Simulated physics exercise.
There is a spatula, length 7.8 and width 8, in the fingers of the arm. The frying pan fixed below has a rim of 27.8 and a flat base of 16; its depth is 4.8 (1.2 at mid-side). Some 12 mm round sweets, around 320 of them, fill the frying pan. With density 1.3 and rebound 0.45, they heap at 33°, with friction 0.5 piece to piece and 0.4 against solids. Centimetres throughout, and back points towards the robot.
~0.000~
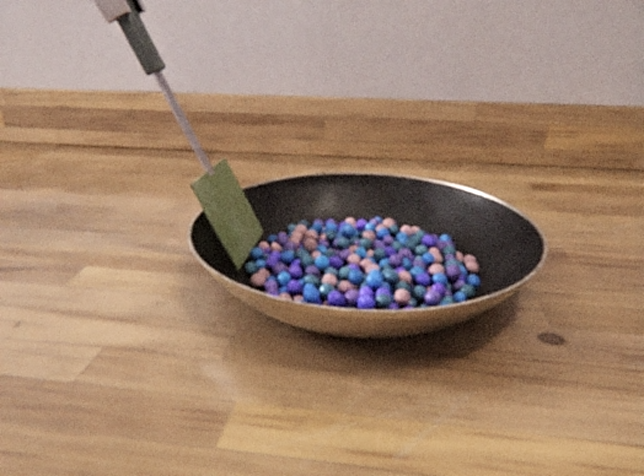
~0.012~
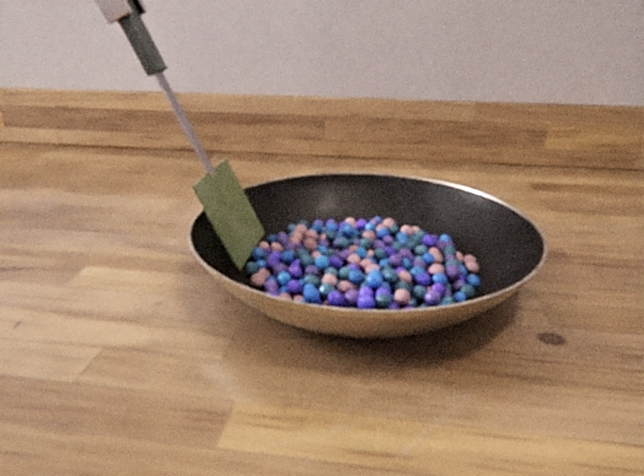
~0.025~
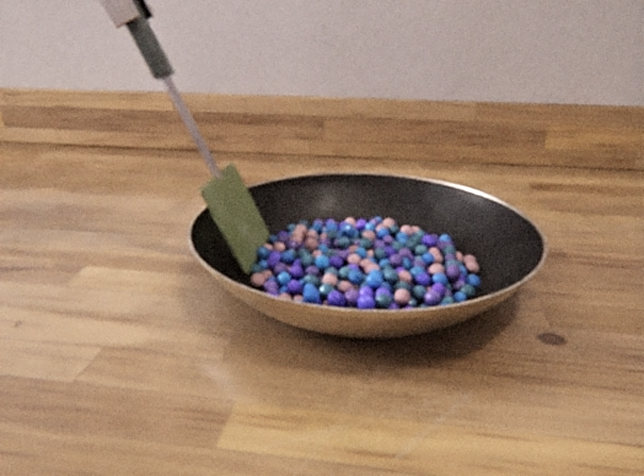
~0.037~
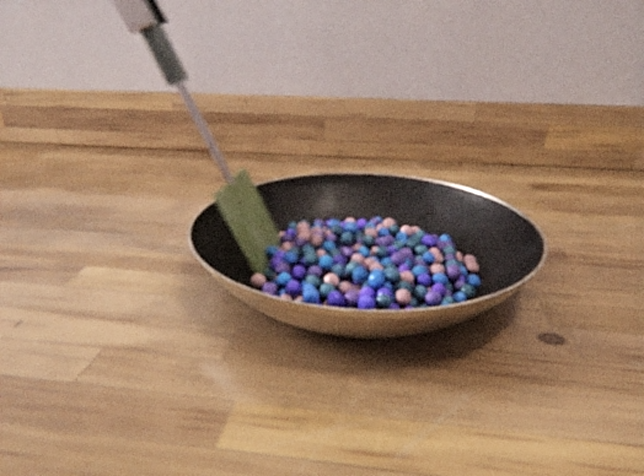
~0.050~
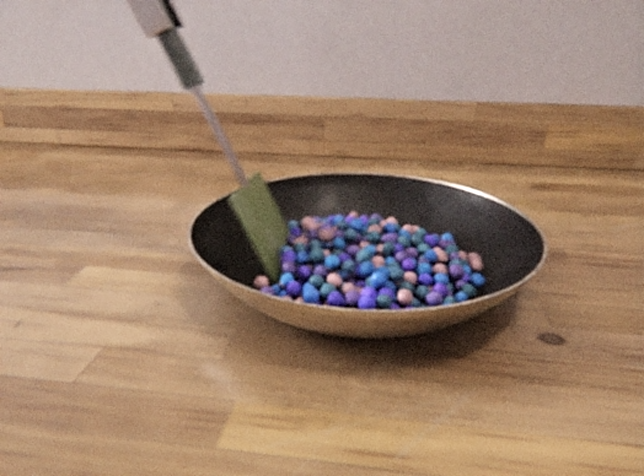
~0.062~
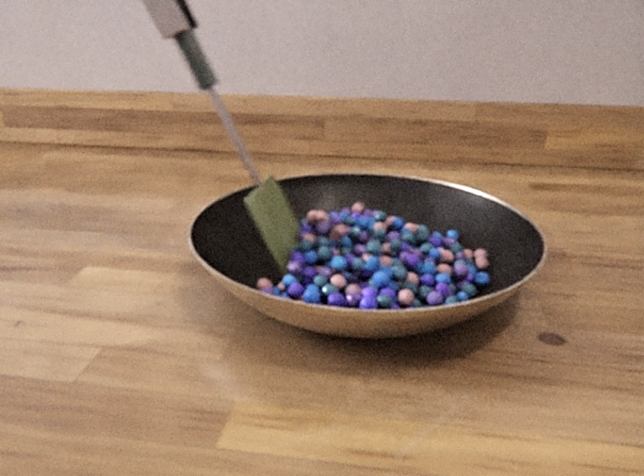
At the start, a green spatula held by a robot arm rests against the left inside of a black frying pan filled with small blue, purple, teal and pink balls. The arm then moves the spatula a short way right, pushing the nearby balls into a slightly higher heap while a few stay near the left rim.
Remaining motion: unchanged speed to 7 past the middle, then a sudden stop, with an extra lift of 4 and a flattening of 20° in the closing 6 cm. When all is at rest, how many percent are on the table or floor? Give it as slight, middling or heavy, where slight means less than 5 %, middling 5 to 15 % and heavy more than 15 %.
Middling.
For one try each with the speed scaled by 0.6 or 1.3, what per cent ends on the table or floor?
Try one about 0 %, try two about 15 %.
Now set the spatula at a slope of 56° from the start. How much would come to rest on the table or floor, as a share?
Estimate for that slope: Some 10 per cent.
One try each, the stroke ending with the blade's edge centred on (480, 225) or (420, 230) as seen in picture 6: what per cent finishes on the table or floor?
I'd say some 15 per cent, then some 5 per cent.
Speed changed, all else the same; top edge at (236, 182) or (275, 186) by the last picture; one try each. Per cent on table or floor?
Try one roughly 0 per cent; try two roughly 10 per cent.
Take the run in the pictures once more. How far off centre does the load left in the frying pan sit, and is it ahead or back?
About 4.5 cm ahead.
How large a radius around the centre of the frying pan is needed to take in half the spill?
Distance, approx.: 30 cm.
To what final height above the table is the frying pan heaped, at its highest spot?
Close to 4.5 centimetres high.
After 0.10 s, sloping 65°, highest piece 5 above the table; 318 in the frying pan.
After 0.14 s, sloping 59°, highest piece 6 above the table; 318 in the frying pan.
After 0.36 s, sloping 45°, highest piece 6 above the table; 290 in the frying pan, 25 on the table or floor, 3 on the blade or in flight.
After 1.41 s, sloping 45°, highest piece 4 above the table; 290 in the frying pan, 28 on the table or floor.
At rest, 290 in the frying pan, 28 on the table or floor. That is 9 % on the table or floor.
